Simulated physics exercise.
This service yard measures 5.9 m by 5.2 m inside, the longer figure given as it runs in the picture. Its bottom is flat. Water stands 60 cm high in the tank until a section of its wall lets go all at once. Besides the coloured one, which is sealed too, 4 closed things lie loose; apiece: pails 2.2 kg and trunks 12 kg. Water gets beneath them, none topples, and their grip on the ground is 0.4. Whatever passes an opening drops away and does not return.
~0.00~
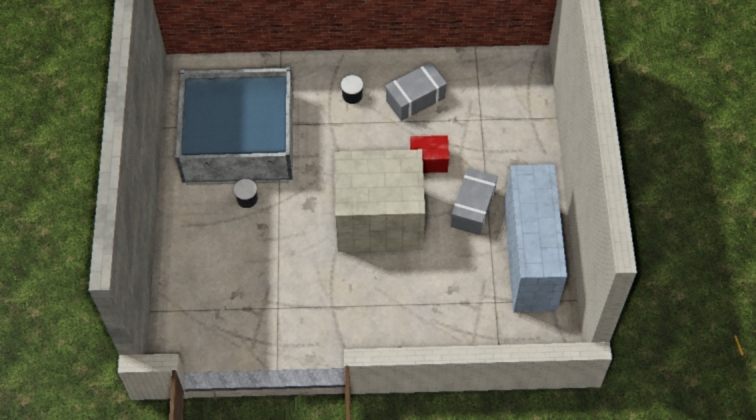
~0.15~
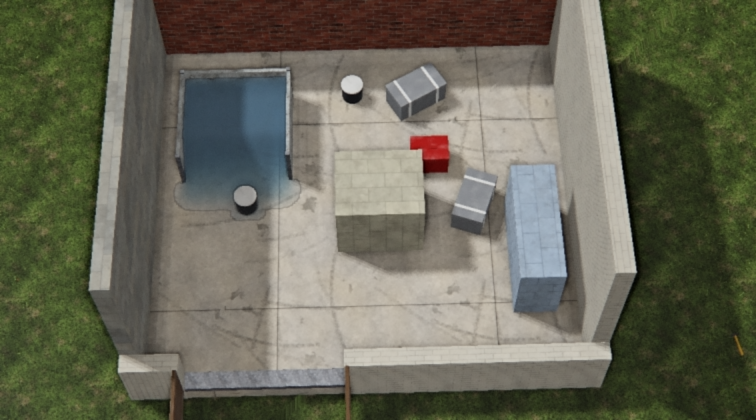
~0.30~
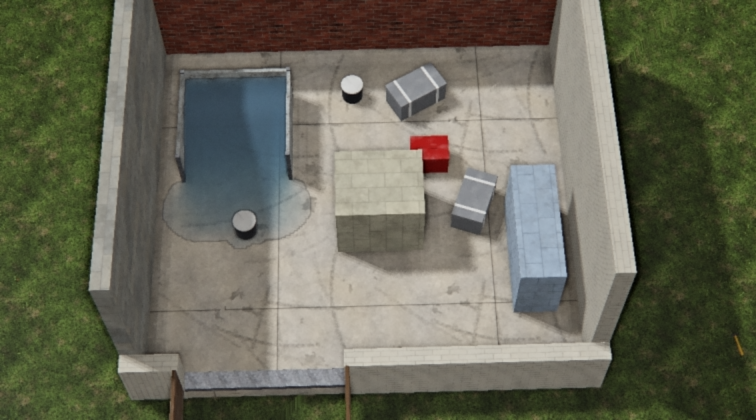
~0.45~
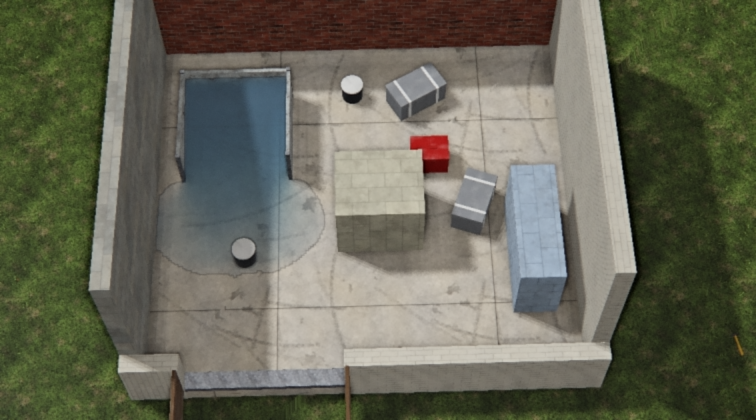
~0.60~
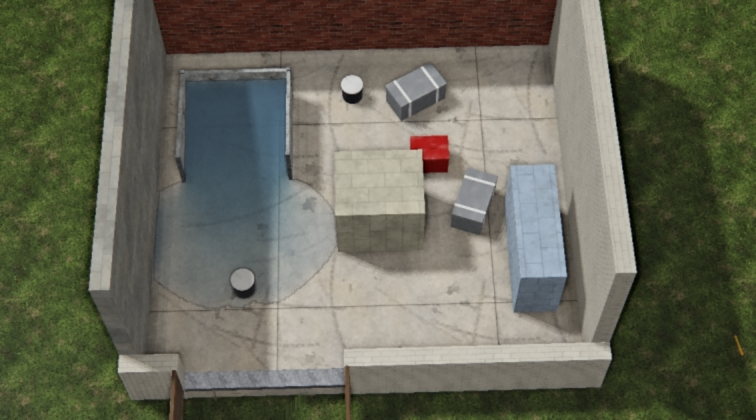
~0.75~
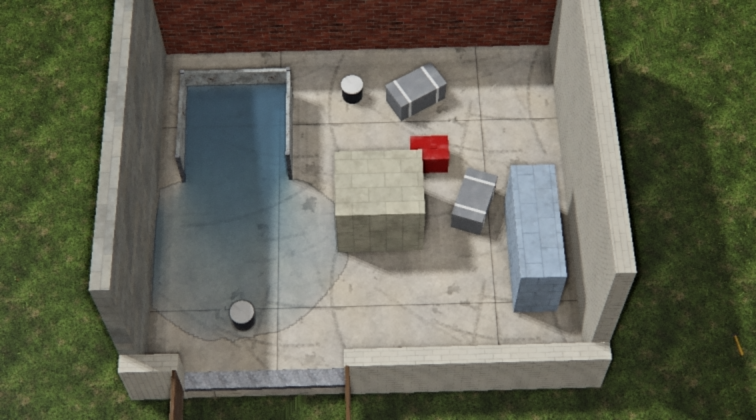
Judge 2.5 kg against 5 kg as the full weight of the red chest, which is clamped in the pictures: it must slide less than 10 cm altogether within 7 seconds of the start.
Verdict: The lower weight is enough.
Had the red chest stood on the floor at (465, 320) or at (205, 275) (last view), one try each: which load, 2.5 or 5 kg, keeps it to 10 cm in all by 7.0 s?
In that order: Neither holds; neither is enough.
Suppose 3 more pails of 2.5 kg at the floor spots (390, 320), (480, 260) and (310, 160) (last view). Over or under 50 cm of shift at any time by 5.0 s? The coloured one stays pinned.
In that order: Over, less, short of it.
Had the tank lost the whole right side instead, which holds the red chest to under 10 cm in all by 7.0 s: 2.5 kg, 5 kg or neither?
Then neither load is enough.
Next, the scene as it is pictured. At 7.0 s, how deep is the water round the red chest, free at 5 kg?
Roughly 0 cm.
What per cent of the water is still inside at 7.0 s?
Some 42 per cent remains.
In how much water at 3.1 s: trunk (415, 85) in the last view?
Roughly 0 cm.
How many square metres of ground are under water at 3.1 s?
Some 15 m2.
After 1.4 s the red chest would be 0 cm from its start with 2.5 kg and 0 cm from its start with 5 kg; 0 cm of water round it then.
After 3.1 s the red chest would be 0 cm from its start with 2.5 kg and 0 cm from its start with 5 kg; 0 cm of water round it then.
After 4.9 s the red chest would be 0 cm from its start with 2.5 kg and 0 cm from its start with 5 kg; 0 cm of water round it then.
After 7.0 s the red chest would be 0 cm from its start with 2.5 kg and 0 cm from its start with 5 kg; 0 cm of water round it then.
